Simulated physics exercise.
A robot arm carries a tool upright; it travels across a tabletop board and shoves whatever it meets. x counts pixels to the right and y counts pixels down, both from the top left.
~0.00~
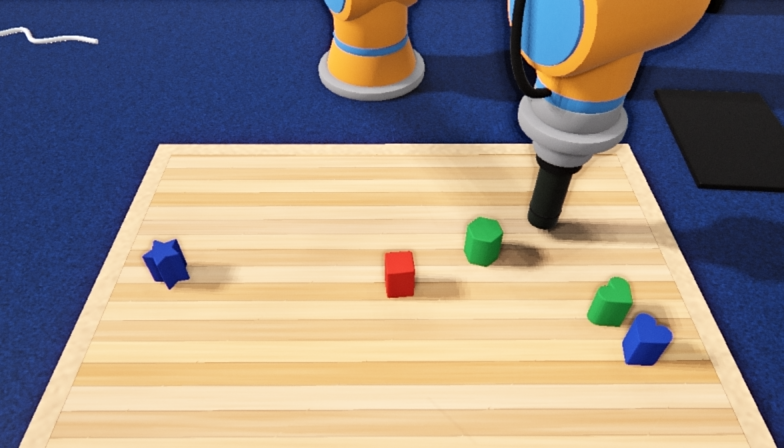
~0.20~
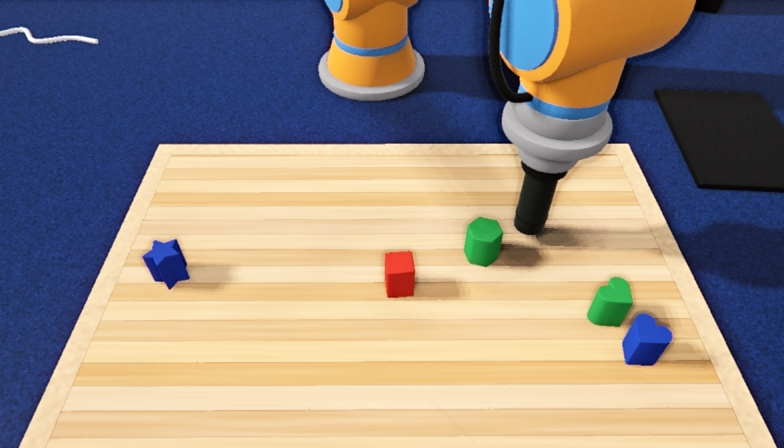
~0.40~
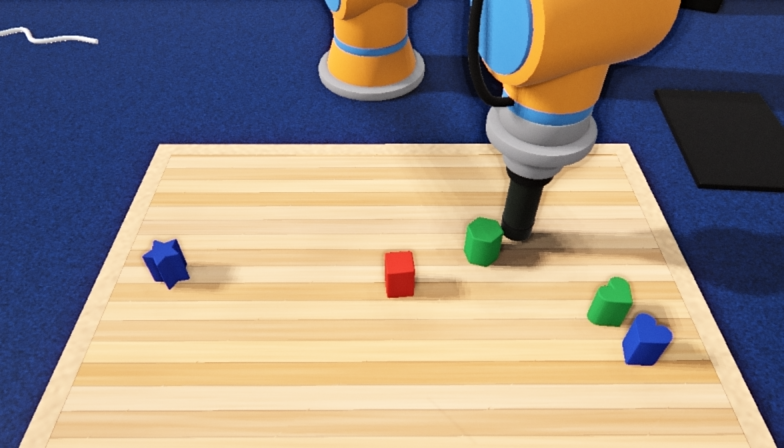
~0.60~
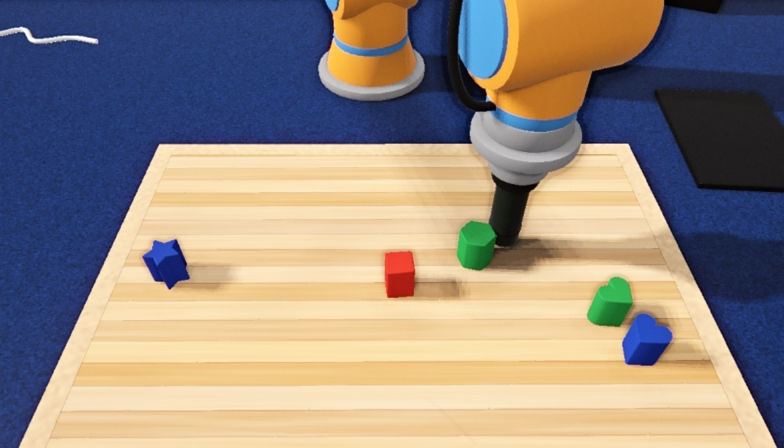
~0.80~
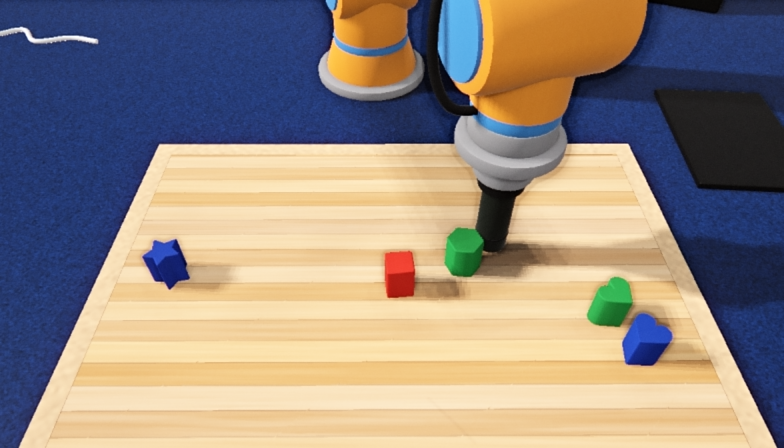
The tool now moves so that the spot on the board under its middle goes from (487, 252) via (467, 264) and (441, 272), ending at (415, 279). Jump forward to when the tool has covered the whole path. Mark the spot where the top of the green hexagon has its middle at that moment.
Around pixel (395, 276).
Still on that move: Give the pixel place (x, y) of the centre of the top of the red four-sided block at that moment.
It is at (357, 275).
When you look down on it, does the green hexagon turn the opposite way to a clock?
The answer is yes.
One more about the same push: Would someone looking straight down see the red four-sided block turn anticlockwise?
I expect not.
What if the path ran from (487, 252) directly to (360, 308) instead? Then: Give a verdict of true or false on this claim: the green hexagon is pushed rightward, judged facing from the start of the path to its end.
Verdict: False.
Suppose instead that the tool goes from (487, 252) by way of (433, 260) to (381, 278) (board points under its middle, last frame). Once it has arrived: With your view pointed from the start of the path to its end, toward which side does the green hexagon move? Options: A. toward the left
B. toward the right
A: Toward the left.
What follows on the original path. Halfway along, tool (455, 258); green hexagon (432, 258), turned 15° anticlockwise.
At the end, tool (415, 269); red four-sided block (357, 275), turned 50° clockwise; green hexagon (395, 276), turned 45° anticlockwise.
